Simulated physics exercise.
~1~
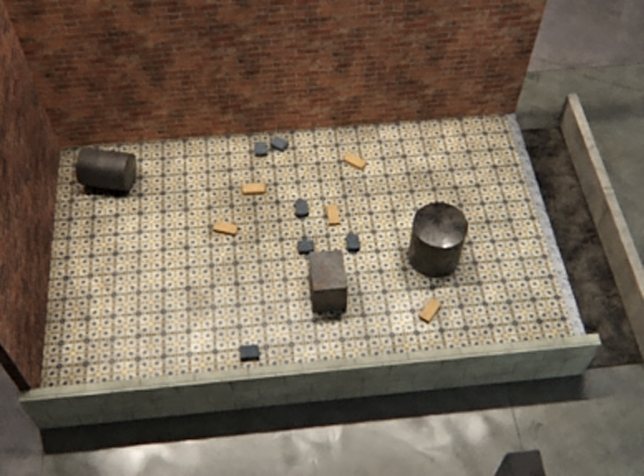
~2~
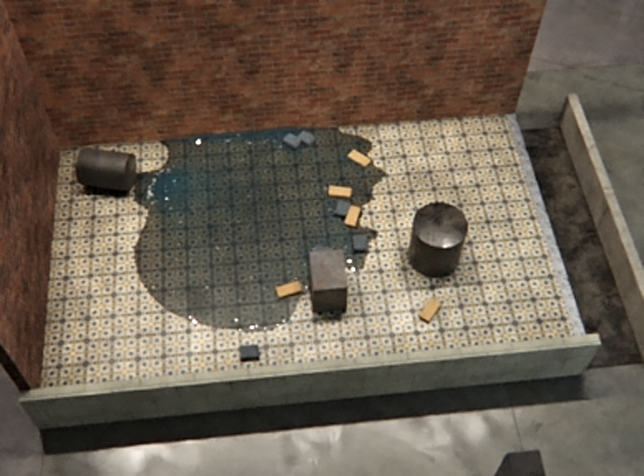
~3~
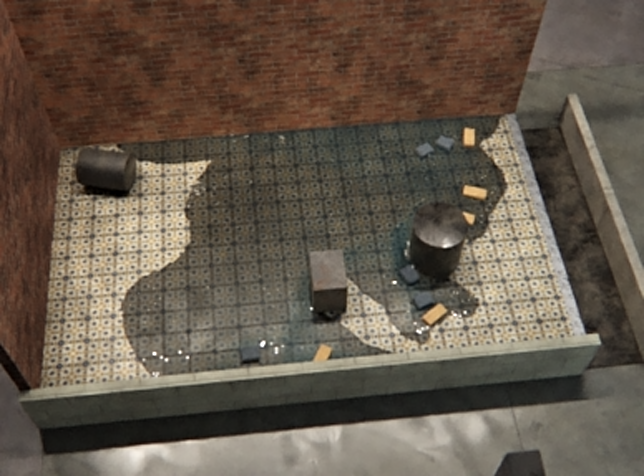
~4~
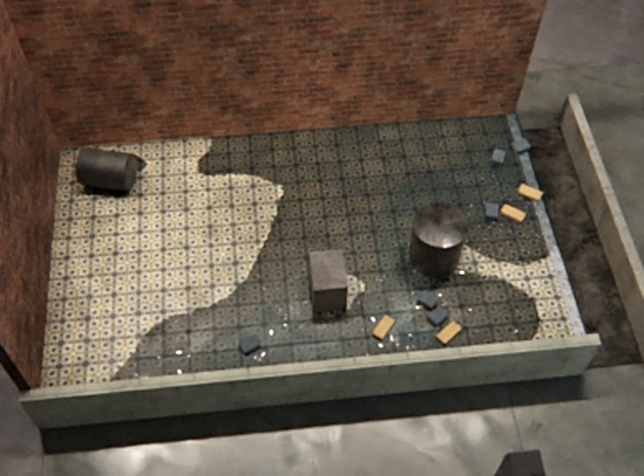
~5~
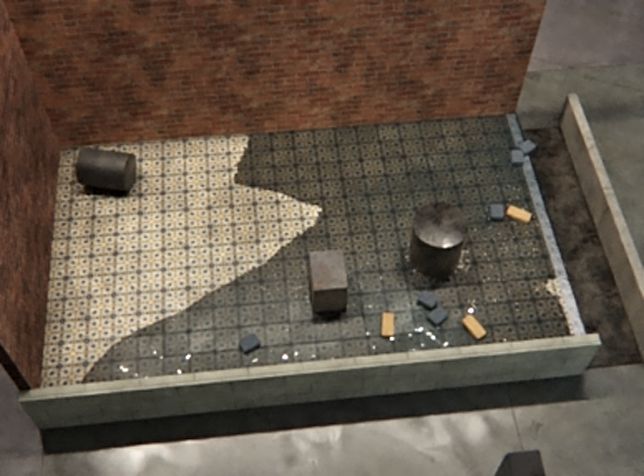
Dark water spreads across a tiled floor, carrying most small blue and yellow blocks right.
